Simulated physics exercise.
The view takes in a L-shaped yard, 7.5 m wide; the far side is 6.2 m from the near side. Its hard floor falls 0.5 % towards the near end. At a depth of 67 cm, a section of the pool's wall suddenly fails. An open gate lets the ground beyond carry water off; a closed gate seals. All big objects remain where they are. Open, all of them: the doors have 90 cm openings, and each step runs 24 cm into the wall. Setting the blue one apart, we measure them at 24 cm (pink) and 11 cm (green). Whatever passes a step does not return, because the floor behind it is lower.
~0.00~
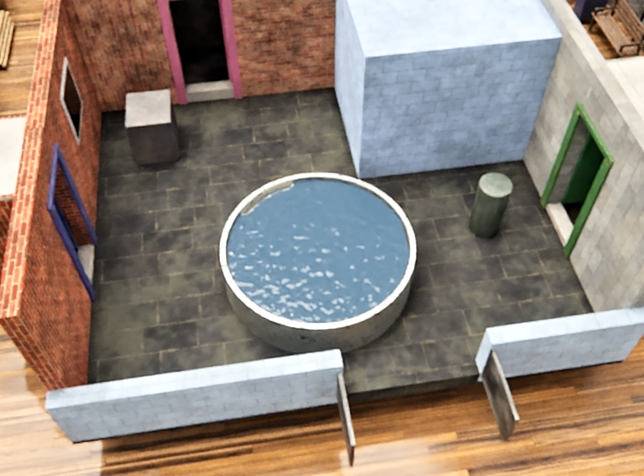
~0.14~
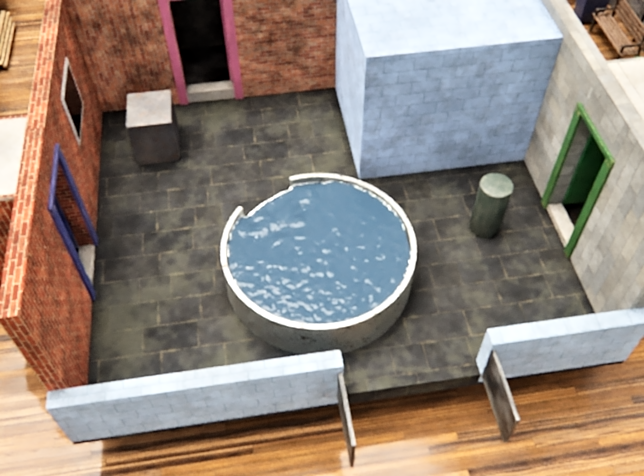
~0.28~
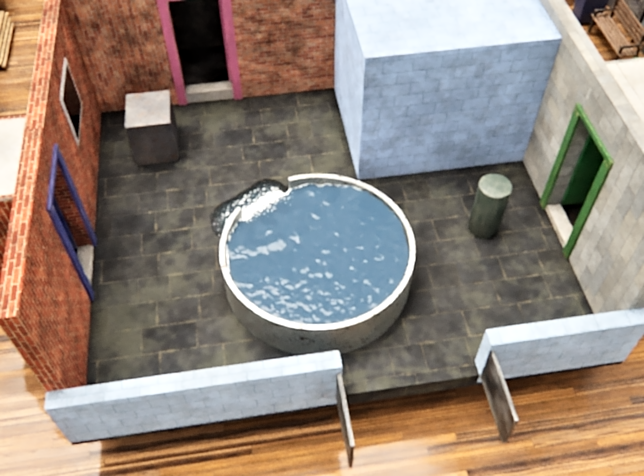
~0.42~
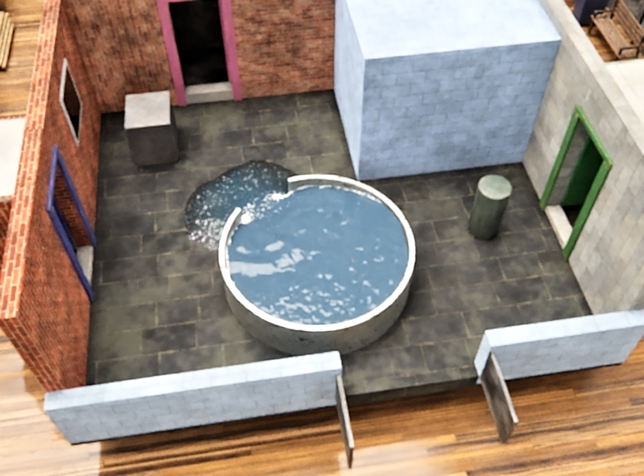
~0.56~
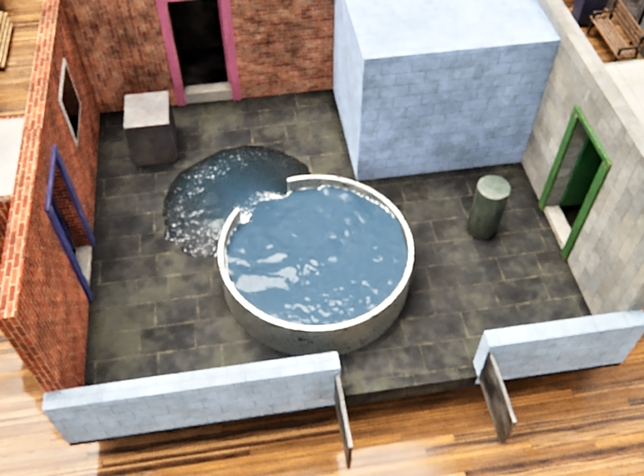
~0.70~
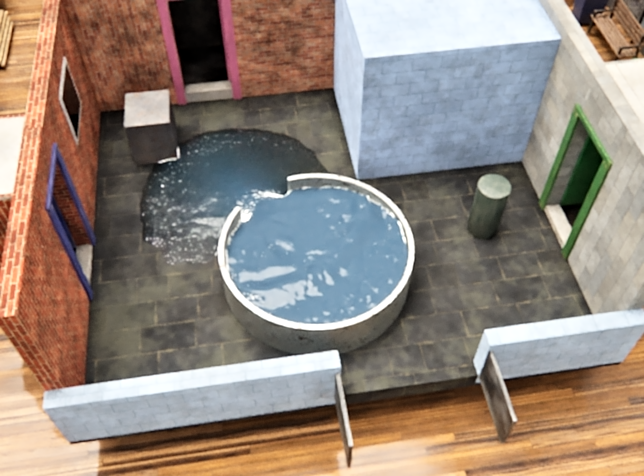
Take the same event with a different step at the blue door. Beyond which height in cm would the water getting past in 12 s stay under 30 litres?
I would say 7 cm.
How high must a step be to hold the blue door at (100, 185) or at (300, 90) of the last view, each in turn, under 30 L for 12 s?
Roughly 26 cm for the first and 16 cm for the second.
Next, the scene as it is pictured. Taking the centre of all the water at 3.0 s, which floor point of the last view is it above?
Centre estimate: (260, 223) px, approximately.
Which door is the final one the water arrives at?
Final door: Green.
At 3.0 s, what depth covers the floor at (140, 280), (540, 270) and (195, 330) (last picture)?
I'd read roughly 4, 0 and 0 cm there.
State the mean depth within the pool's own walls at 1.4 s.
Close to 53 cm deep on average.
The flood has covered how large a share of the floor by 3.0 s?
Approximately 40 % of the floor.
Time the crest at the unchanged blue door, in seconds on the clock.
Approximately 9.0 s.
After 1.4 s water covers 30 % of the floor, deepest (39 cm) near (259, 220); it has not reached the blue door.
After 3.0 s water covers 40 % of the floor, deepest (36 cm) near (101, 114); 9 cm at the blue door, 1 litre in over its 7 cm step.
After 12.0 s water covers 100 % of the floor, deepest (16 cm) near (84, 415); 9 cm at the blue door, 29 litres in over its 7 cm step.
At the blue door as built, the water arrived by 1.7 s and peaked near 10 cm at 8.8 s.
Run again over the same 12 s with other heights there, 45 litres in over 6 cm, 16 litres over 8 cm. The limit of 30 litres is kept from about 7 cm up.
